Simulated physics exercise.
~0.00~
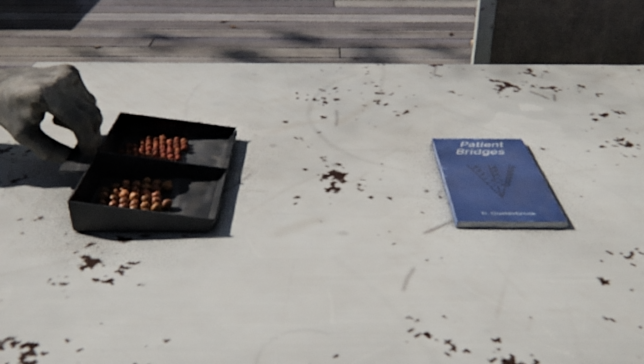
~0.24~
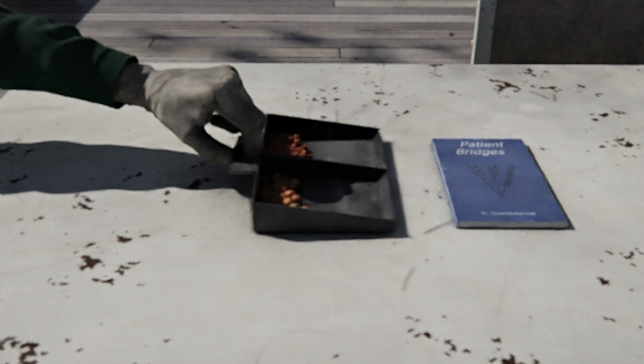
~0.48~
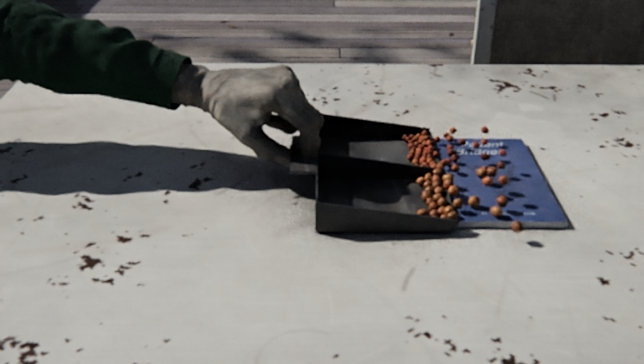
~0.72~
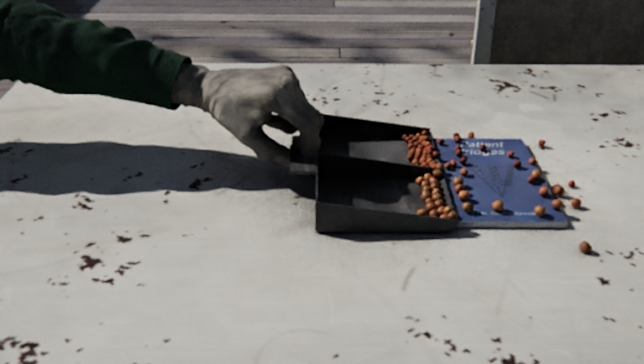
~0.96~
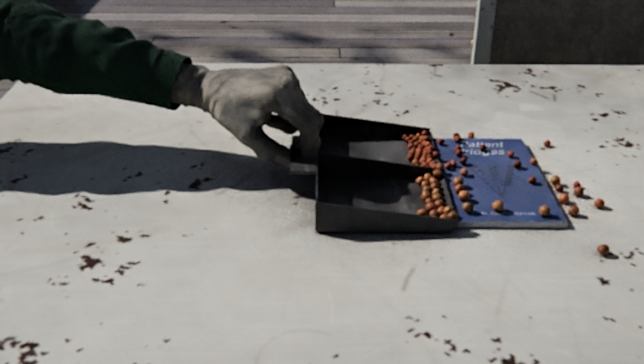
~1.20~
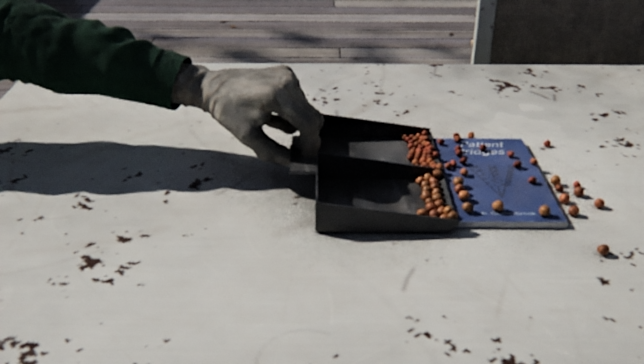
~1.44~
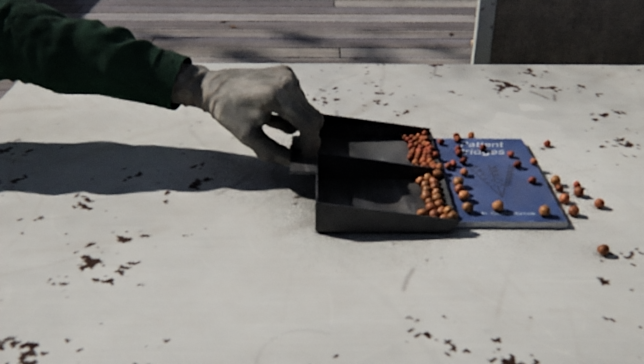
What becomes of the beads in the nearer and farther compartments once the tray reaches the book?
Both compartments lose some of their beads over the low front edge, onto the book and the table beyond, while the rest stay in the tray.
